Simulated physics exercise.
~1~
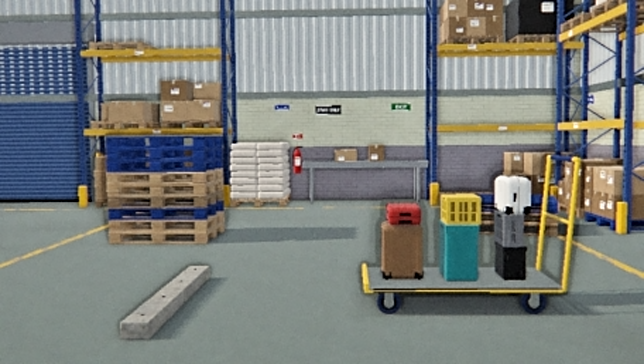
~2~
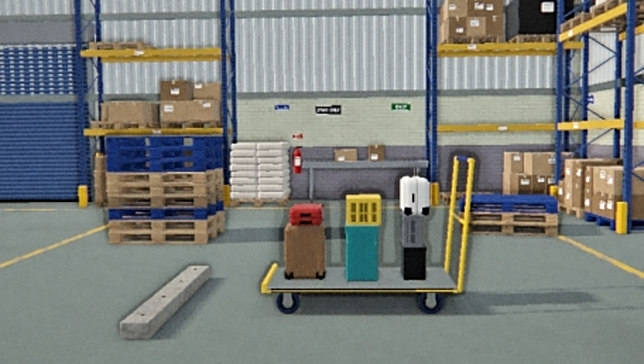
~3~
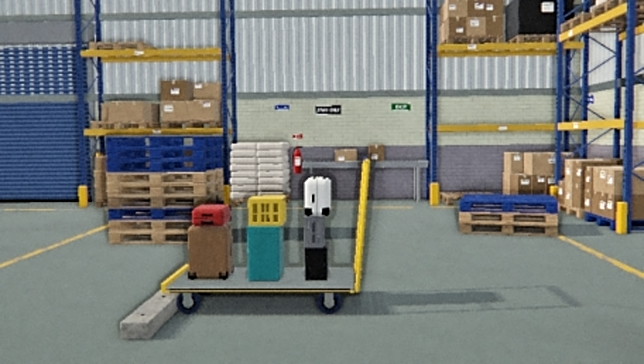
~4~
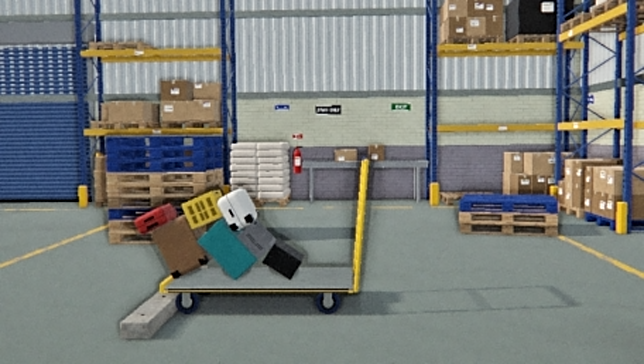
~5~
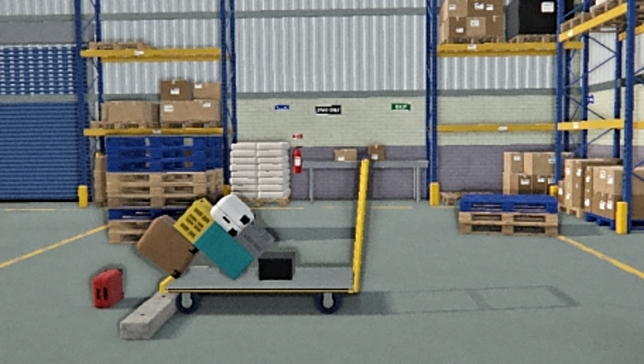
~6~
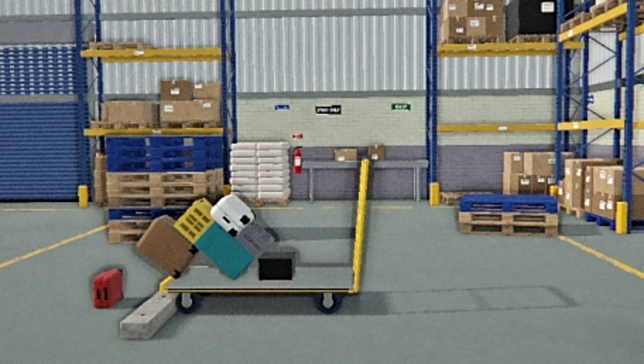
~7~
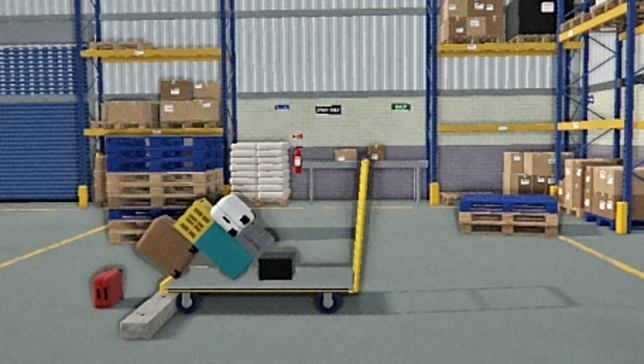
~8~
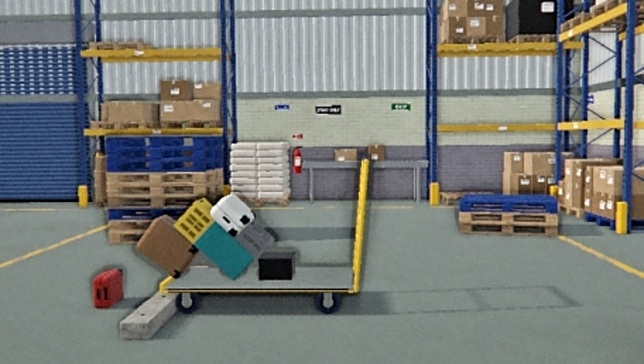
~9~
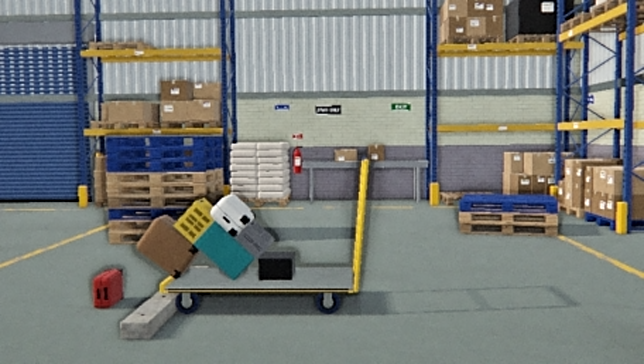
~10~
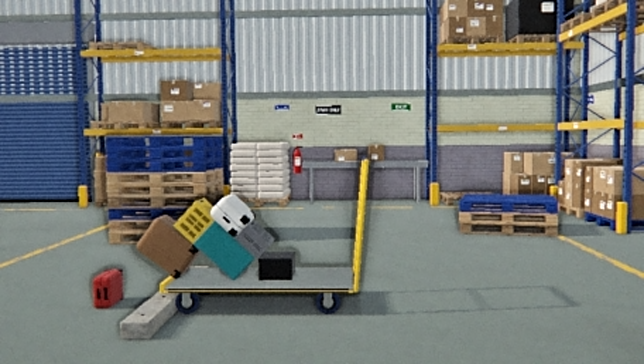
The video shows a flat cart carrying suitcases, crates and totes rolling left across a warehouse until it stops against a low kerb. The load topples forward, the red suitcase drops to the floor, and the rest settles leaning at the front edge, with a black tote lying on the deck.
